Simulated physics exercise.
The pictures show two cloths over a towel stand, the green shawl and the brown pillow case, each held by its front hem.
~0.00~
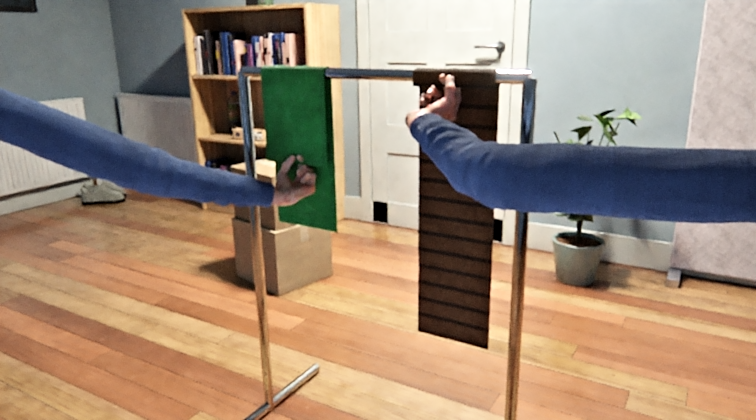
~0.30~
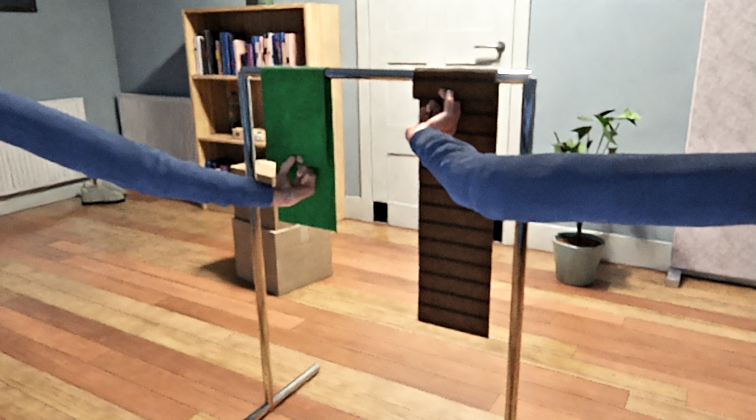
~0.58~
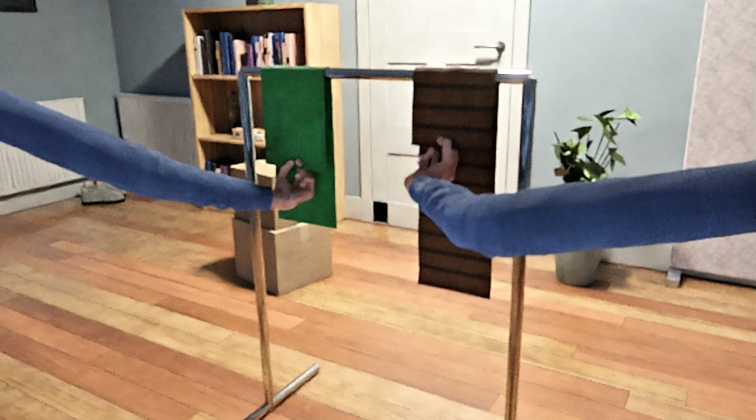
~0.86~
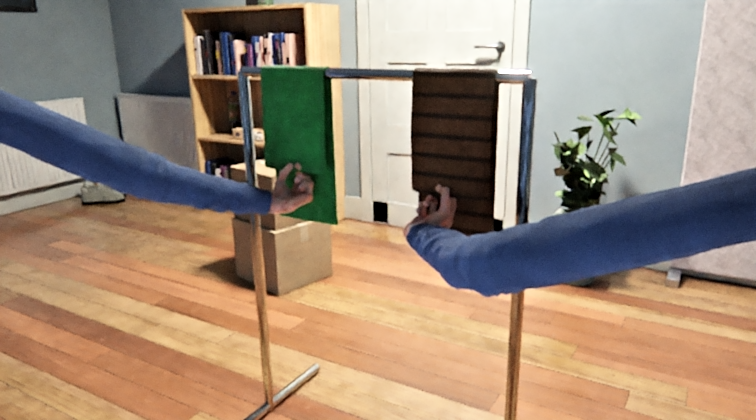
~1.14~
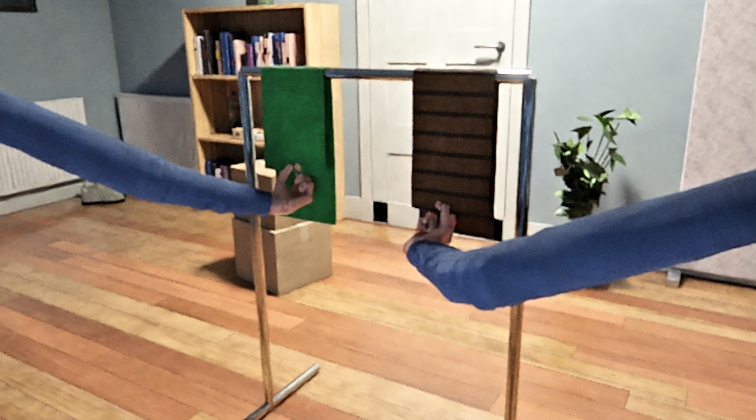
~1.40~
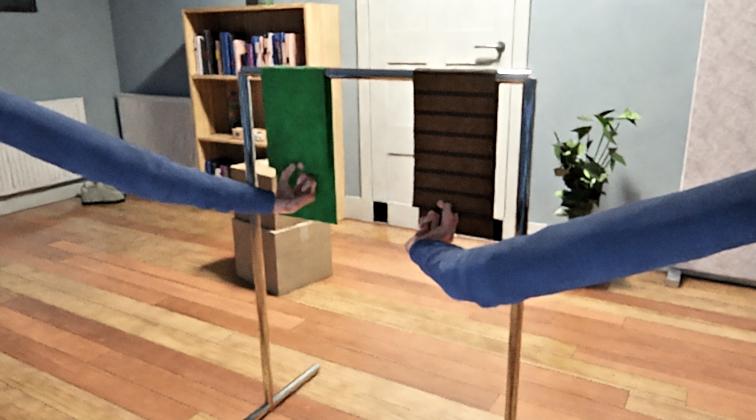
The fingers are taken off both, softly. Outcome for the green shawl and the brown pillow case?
The green shawl never falls, the brown pillow case never falls.
After 1.94 s, shawl still hanging; pillow case still hanging.
At rest, shawl still hanging; pillow case still hanging. The green shawl stays on and the brown pillow case hangs there.
